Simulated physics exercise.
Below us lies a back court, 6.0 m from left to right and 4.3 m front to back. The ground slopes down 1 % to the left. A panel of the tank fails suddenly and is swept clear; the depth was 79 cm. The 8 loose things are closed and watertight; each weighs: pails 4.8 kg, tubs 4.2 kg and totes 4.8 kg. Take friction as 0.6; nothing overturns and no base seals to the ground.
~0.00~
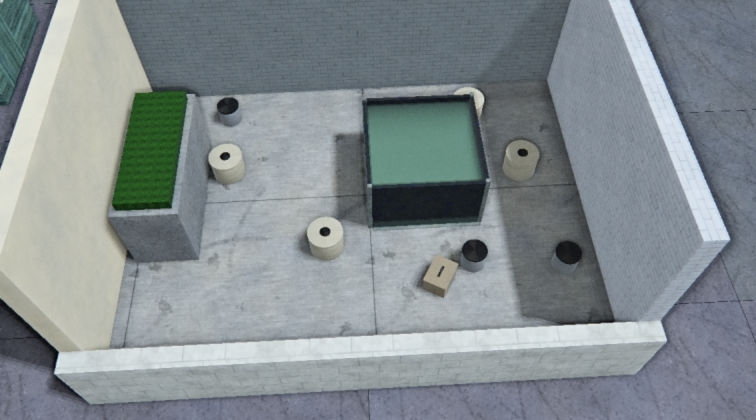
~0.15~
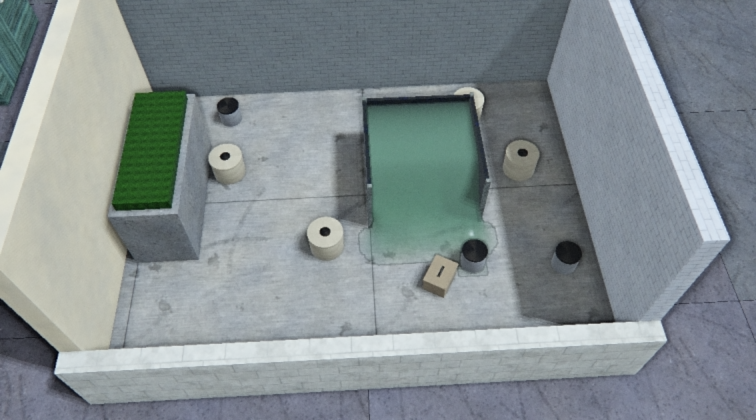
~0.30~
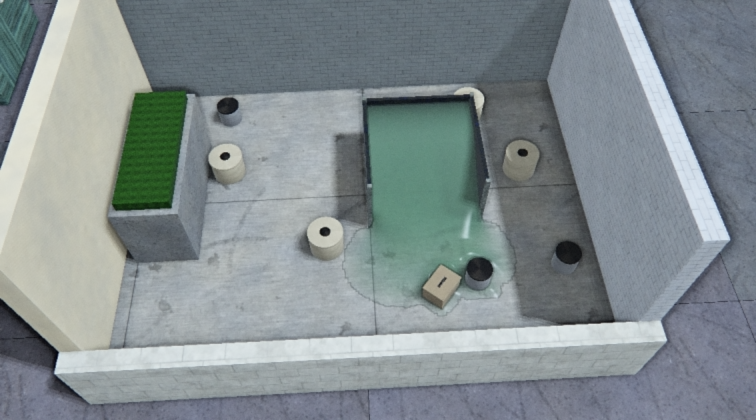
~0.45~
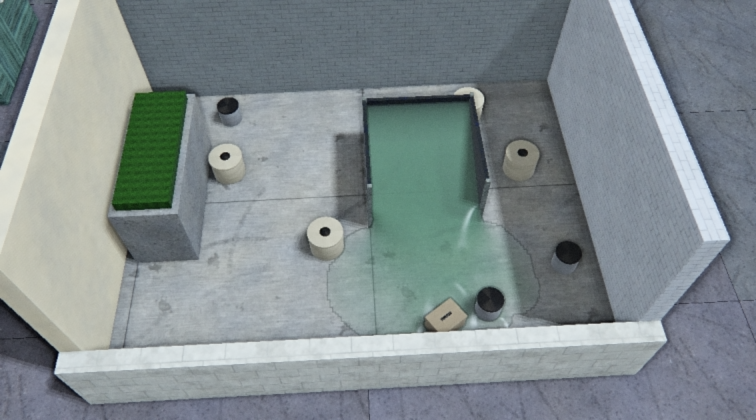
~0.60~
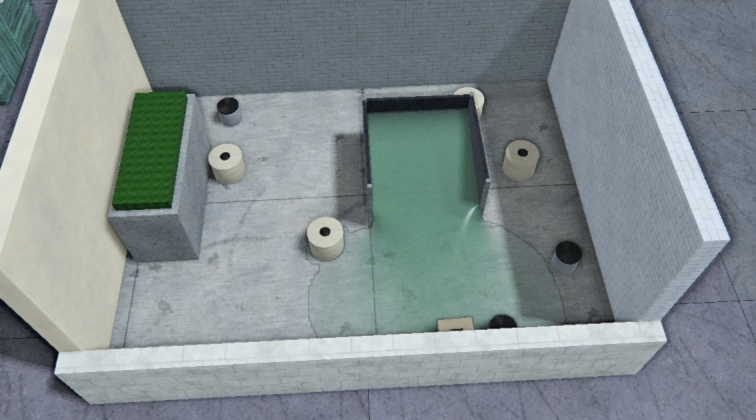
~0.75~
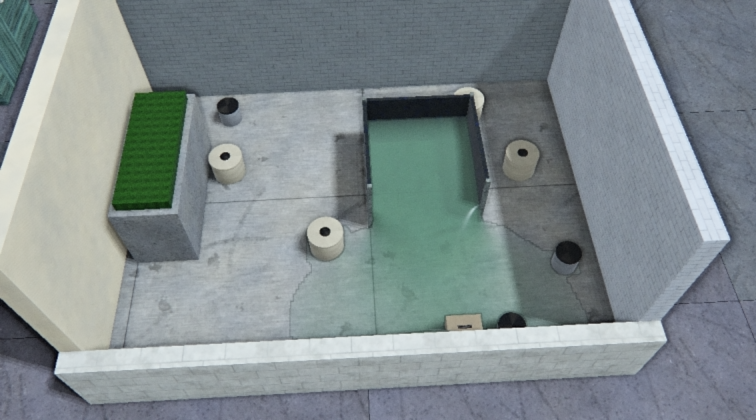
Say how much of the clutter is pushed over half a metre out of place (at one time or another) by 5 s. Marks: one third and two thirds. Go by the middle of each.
It is two thirds or more.
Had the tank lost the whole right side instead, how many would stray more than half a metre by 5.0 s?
Then 7.
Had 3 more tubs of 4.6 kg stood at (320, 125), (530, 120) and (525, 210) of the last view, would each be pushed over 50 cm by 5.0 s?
In that order: Short of it, more, past it.
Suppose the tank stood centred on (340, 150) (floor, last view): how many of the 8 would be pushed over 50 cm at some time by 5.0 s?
Then 5.
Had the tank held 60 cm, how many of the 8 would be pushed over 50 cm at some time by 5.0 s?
Then 5.
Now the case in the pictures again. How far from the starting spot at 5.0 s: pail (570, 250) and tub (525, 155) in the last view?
In turn: 200 cm, 250 cm.
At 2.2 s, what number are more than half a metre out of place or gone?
By then 3.
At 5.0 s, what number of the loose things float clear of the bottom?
I count 7.
After 1.1 s 2 of 8 are over 50 cm from their spots; 2 afloat.
After 2.2 s 3 of 8 are over 50 cm from their spots; 1 afloat.
After 3.5 s 5 of 8 are over 50 cm from their spots; 3 afloat.
After 5.0 s 6 of 8 are over 50 cm from their spots, and 6 have been at some point; 7 afloat.
